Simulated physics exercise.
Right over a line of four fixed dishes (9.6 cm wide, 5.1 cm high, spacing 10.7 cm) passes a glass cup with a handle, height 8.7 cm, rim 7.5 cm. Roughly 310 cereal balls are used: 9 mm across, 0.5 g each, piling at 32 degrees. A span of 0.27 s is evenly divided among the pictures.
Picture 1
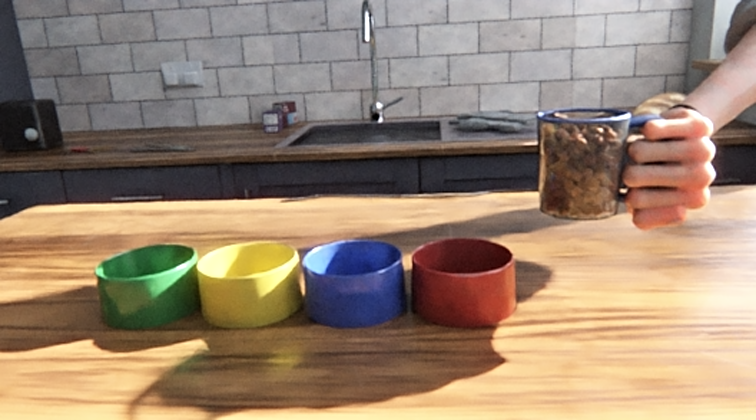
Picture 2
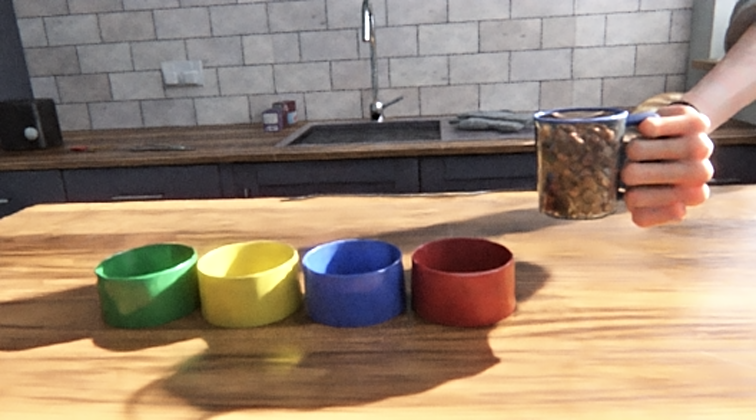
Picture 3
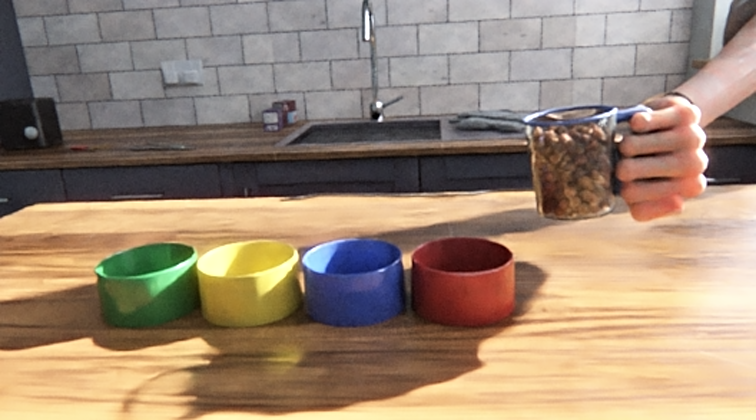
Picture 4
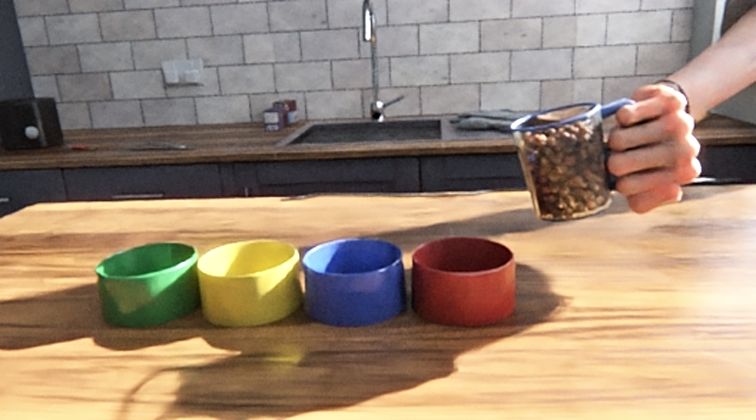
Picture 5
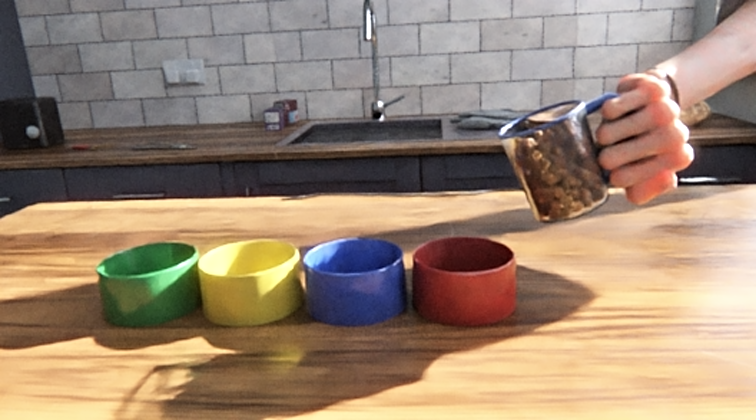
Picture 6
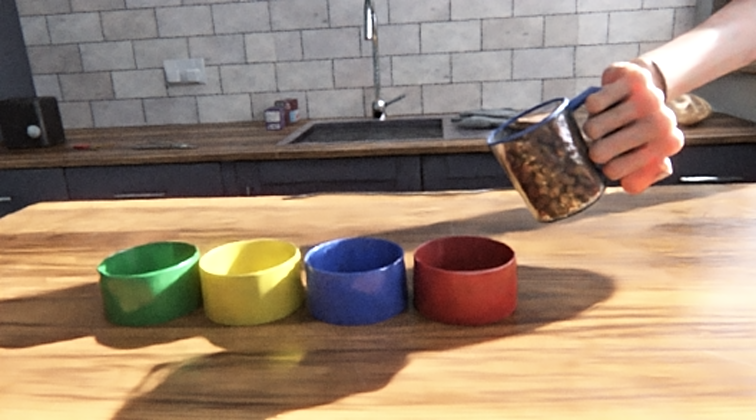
A hand at the right holds a clear, blue-rimmed cup full of brown pieces by its handle, above a sunlit wooden table in a kitchen seen from the front. Green, yellow, blue and red dishes stand in a row from left to right, with a sink and pale tiled wall behind. The hand gradually tilts the cup leftward, shifting it slightly left, while the dishes stay still.
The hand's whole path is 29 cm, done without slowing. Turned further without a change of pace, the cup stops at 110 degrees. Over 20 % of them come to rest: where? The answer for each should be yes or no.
Red - no, blue - yes, green - no, yellow - no, counter - no.
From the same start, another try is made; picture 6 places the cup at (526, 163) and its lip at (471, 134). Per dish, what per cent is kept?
Red: 0 / blue: 0 / green: 0 / yellow: 90.
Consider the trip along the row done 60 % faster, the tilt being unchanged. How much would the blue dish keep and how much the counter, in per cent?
Shares: Blue 20, counter 10.
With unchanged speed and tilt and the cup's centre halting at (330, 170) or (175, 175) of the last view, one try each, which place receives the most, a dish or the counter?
First try: Blue; second try: Blue.
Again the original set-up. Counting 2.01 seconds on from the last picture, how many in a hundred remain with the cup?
Estimate: Some 0 %.
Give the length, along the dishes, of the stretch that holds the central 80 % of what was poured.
It spans about 10 centimetres along the dishes.
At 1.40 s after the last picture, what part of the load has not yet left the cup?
Around 5 in a hundred.
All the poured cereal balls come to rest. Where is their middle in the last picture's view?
I'd say roughly (344, 285).
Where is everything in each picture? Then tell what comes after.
The first picture shows cup at (580, 163), tilt 0 degrees, lip at (539, 117), moved 0.0 cm; middle of the pieces at (586, 166); red dish at (462, 256); blue dish at (353, 258); yellow dish at (248, 259); green dish at (147, 261).
The second picture shows cup at (578, 163), tilt 2 degrees, lip at (535, 118), moved 0.2 cm; middle of the pieces at (584, 166).
The third picture shows cup at (572, 163), tilt 7 degrees, lip at (525, 122), moved 0.7 cm; middle of the pieces at (578, 165).
The fourth picture shows cup at (564, 163), tilt 14 degrees, lip at (512, 129), moved 1.5 cm; middle of the pieces at (570, 165).
The fifth picture shows cup at (556, 163), tilt 21 degrees, lip at (500, 136), moved 2.3 cm; middle of the pieces at (563, 164).
The sixth picture shows cup at (548, 162), tilt 28 degrees, lip at (488, 143), moved 3.0 cm; middle of the pieces at (555, 162); red dish at (464, 253); blue dish at (355, 255); yellow dish at (250, 257); green dish at (149, 258).
Then, 0.84 s after the last picture, tilt 110 degrees; cup holds 45 %, blue 45 %.
Then, 1.40 s after the last picture, tilt 110 degrees; cup holds 5 %, blue 80 %, yellow 5 %.
Then, 2.01 s after the last picture, tilt 110 degrees; cup holds 0 %, blue 80 %, yellow 10 %.
In the end, red 0 %, blue 80 %, green 0 %, yellow 10 %, counter 10 %.
